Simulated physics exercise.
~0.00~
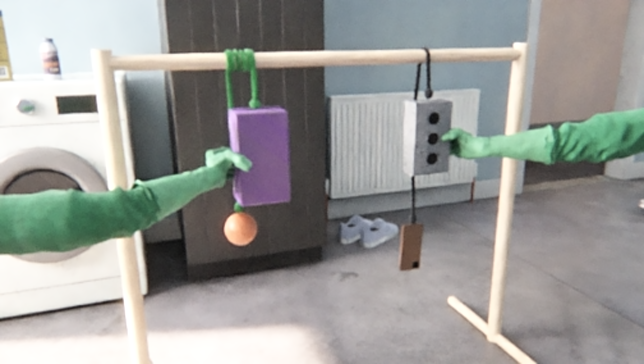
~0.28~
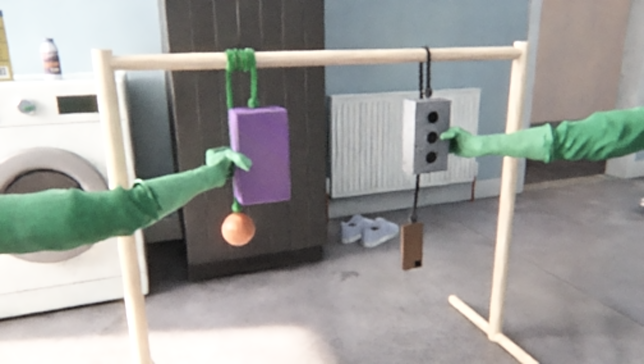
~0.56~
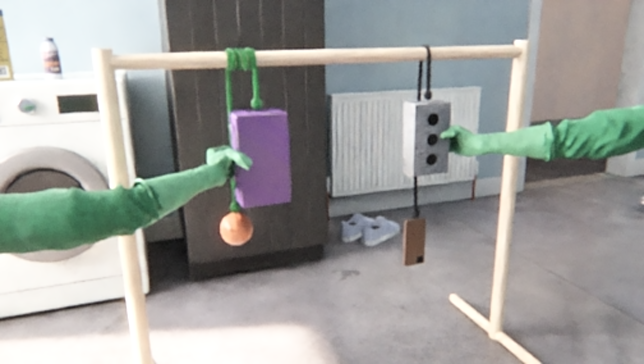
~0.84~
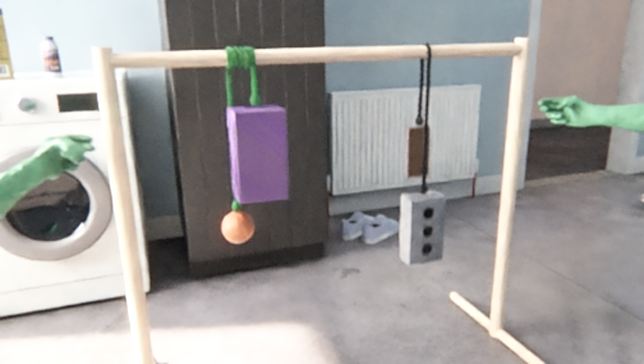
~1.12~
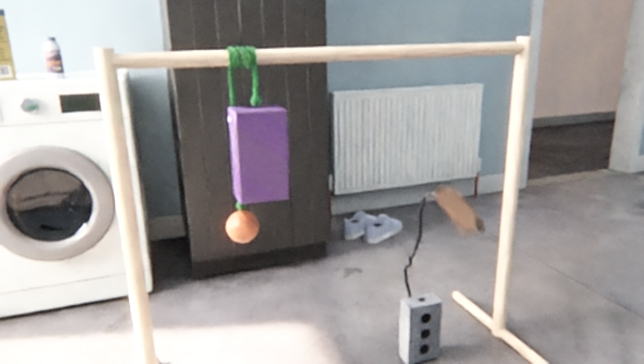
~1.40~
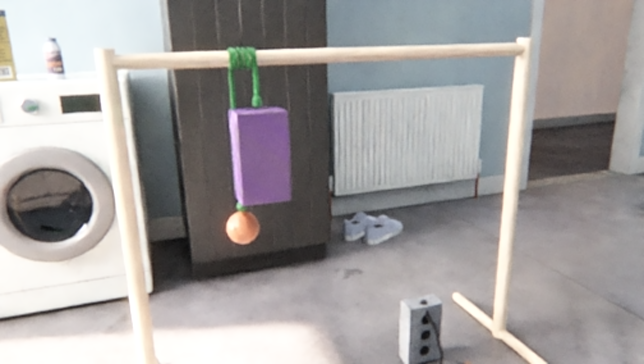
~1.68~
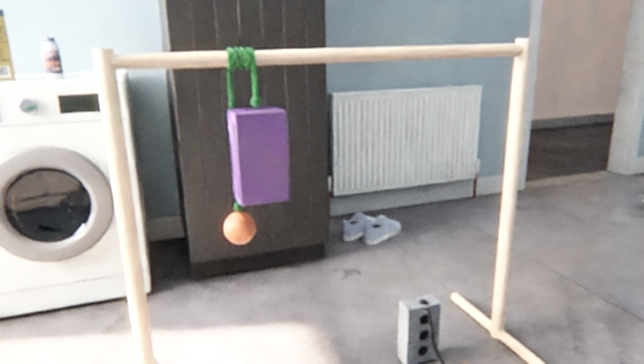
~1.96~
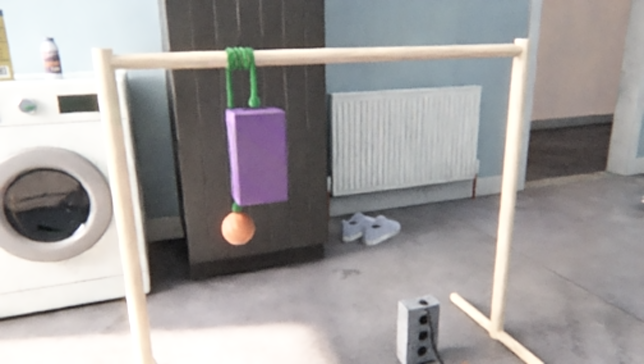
The footage shows two green-sleeved hands holding a purple case and a grey paver roped over a wooden rail, then letting go. The case stays hanging above an orange ball, while the paver drops to the floor, pulling its rope and a small brown object off the rail.
